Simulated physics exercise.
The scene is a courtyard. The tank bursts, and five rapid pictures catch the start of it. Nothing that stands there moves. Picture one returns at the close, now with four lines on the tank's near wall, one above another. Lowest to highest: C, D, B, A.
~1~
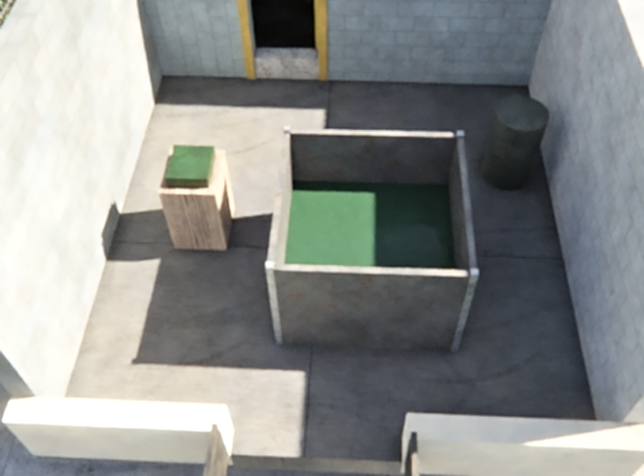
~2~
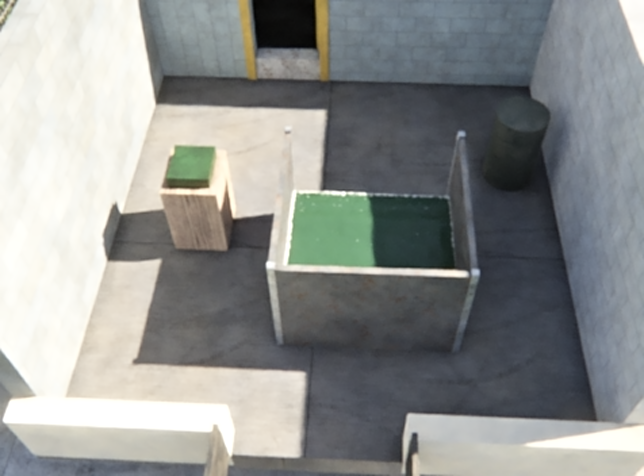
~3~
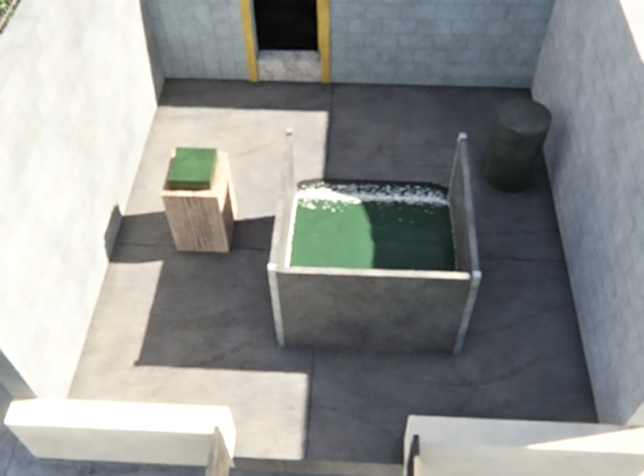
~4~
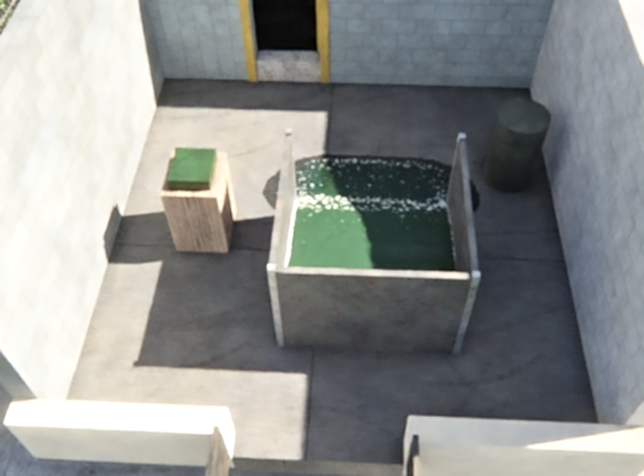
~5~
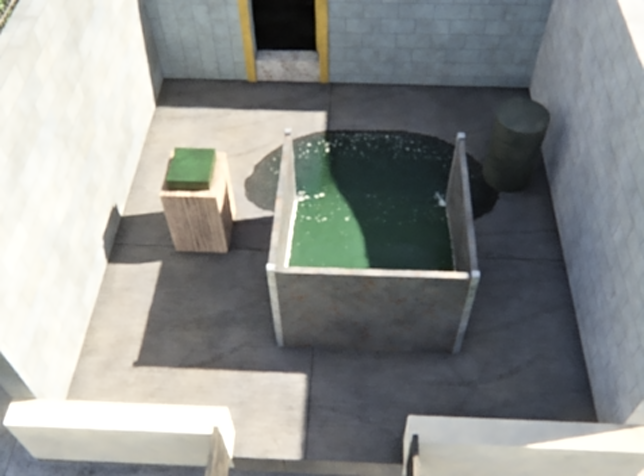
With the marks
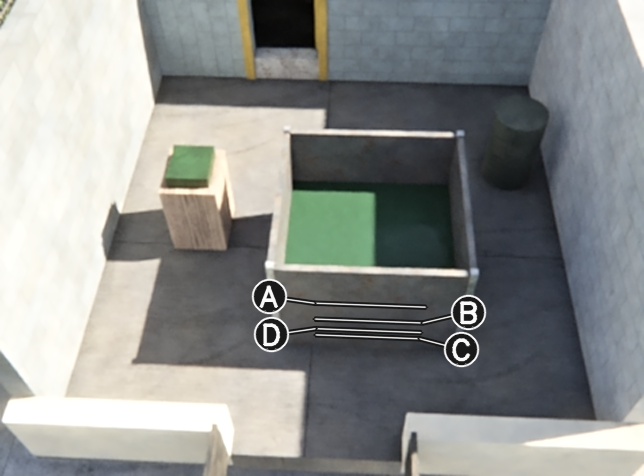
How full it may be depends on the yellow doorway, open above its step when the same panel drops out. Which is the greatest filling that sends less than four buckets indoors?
Choose A.
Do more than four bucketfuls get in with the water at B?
No, not at all.
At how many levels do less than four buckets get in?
All four.
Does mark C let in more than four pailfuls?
No, not at all.
On the marked copy, A at (369, 305); B at (368, 321); C at (367, 336); D at (368, 330); from the bottom up C, D, B, A.
With A, a splash gets over, under a bucket.
With B, nothing gets over.
With C, nothing gets over.
With D, nothing gets over.
